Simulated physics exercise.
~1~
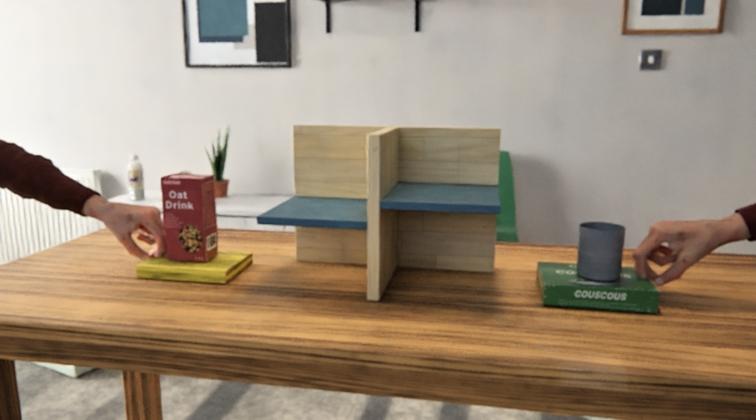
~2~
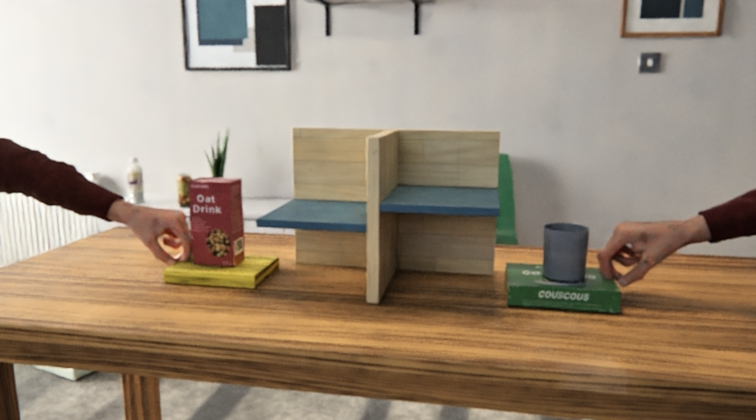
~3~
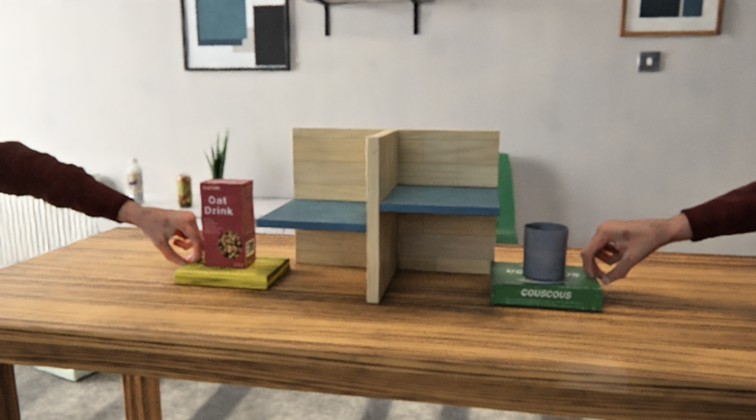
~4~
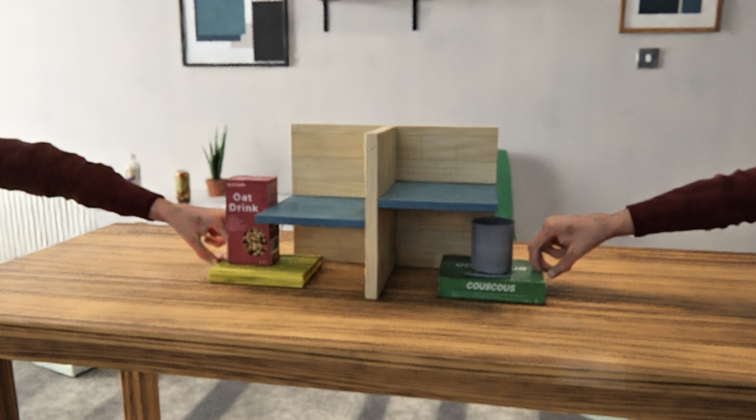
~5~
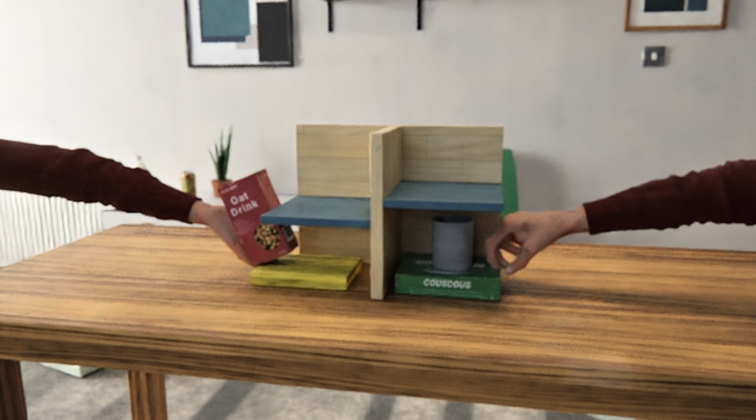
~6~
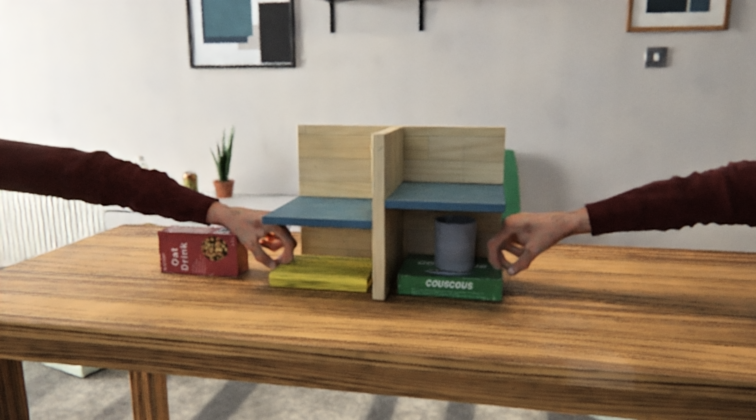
Two hands slide bases under a shelf; the grey beaker enters, the red carton topples.
